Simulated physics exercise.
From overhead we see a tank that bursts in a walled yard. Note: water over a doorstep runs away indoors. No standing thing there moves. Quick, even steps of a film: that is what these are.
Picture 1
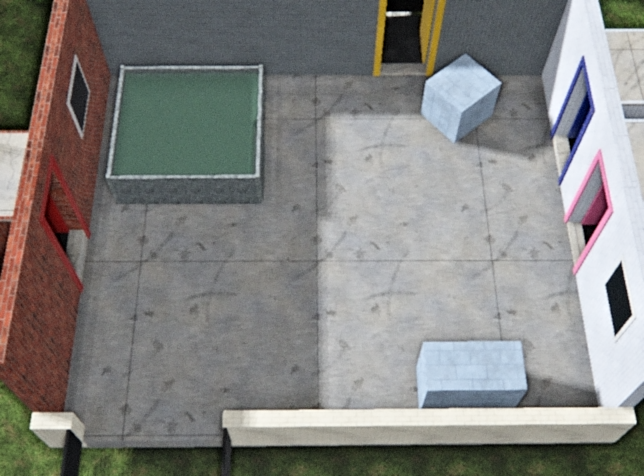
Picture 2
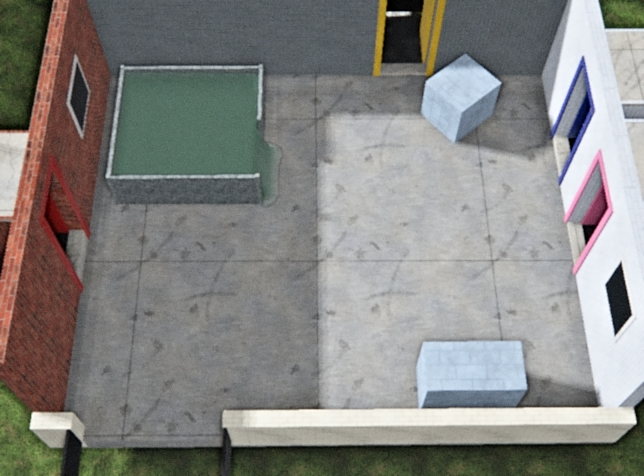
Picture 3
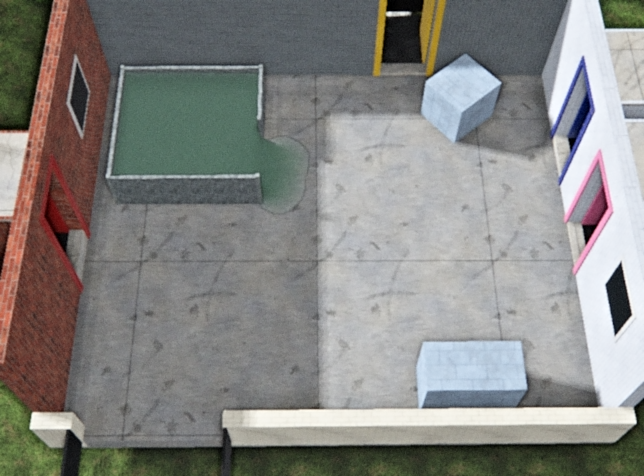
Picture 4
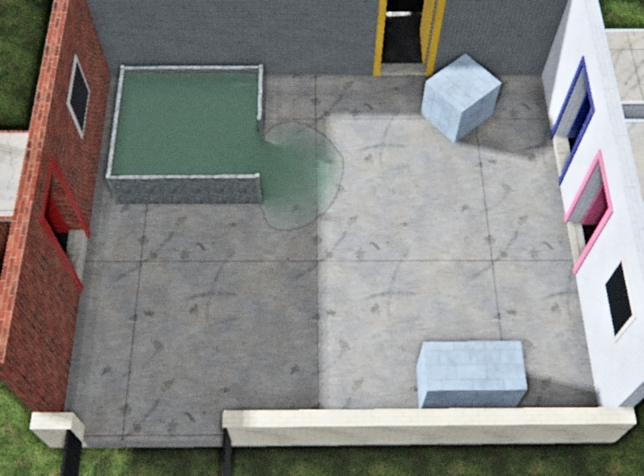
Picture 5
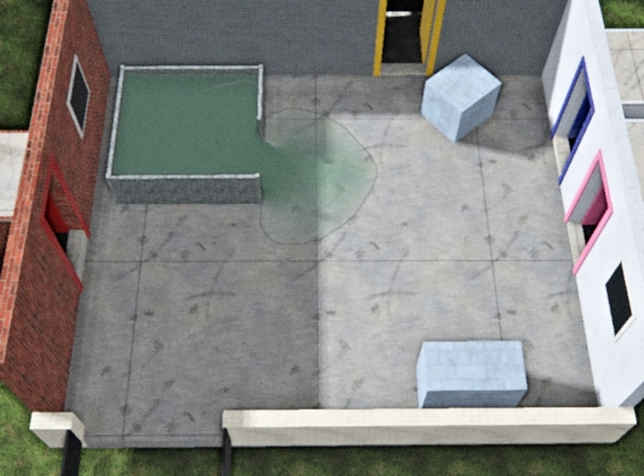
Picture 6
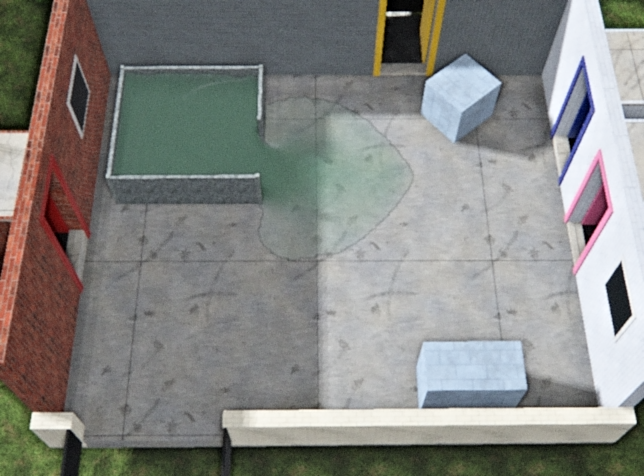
Green water pouring from a gap in the right side of an open tank, spreading rightward across a walled concrete yard.
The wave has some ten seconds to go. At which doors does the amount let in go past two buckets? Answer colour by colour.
Door by door: The red door stays at two or fewer; the pink door goes past two; the yellow door goes past two; the blue door goes past two.
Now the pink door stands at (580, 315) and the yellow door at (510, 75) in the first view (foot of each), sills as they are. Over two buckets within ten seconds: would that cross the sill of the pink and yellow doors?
Pink is flooded, yellow is flooded.
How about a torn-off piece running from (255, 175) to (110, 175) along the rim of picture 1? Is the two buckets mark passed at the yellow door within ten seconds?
Yellow remains below.
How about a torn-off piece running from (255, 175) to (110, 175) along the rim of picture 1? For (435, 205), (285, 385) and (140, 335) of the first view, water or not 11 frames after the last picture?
Log: Point 1 unreached; point 2 inundated; point 3 inundated.
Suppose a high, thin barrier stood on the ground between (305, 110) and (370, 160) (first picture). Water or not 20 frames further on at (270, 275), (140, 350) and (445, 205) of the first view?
Taking the three spots in turn, they are unwetted, unwetted and inundated.
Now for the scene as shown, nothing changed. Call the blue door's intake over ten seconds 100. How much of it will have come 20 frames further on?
I make it 70 per cent.
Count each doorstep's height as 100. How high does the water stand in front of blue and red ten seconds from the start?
Approx. 100 % then 0 %.
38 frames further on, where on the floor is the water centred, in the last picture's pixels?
Centre of the water: Near (375, 205).
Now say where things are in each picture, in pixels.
In the first frame, the open tank at (188, 123) is whole and still.
In the second frame, the front is at (264, 204), out from the gap at (259, 164).
In the third frame, water pours out at (259, 166) and has run to (298, 146).
In the fourth frame, the front is at (337, 157), out from the gap at (259, 167).
In the fifth frame, the front is at (370, 165), out from the gap at (259, 166).
In the sixth frame, the front is at (408, 179), out from the gap at (259, 166).
A moment on, water covers 30 % of the floor; the red door not reached, the pink door not reached, the yellow door wet at the sill, nothing in, the blue door not reached.
Next, water covers 50 % of the floor; the red door not reached, the pink door under two buckets in, the yellow door wet at the sill, nothing in, the blue door under two buckets in.
Then, water covers 55 % of the floor; the red door not reached, the pink door far over two buckets in, the yellow door over two buckets in, the blue door over two buckets in.
Later, water covers 60 % of the floor; the red door not reached, the pink door far over two buckets in, the yellow door over two buckets in, the blue door far over two buckets in.
In the end, water covers 80 % of the floor; the red door not reached, the pink door far over two buckets in, the yellow door far over two buckets in, the blue door far over two buckets in.
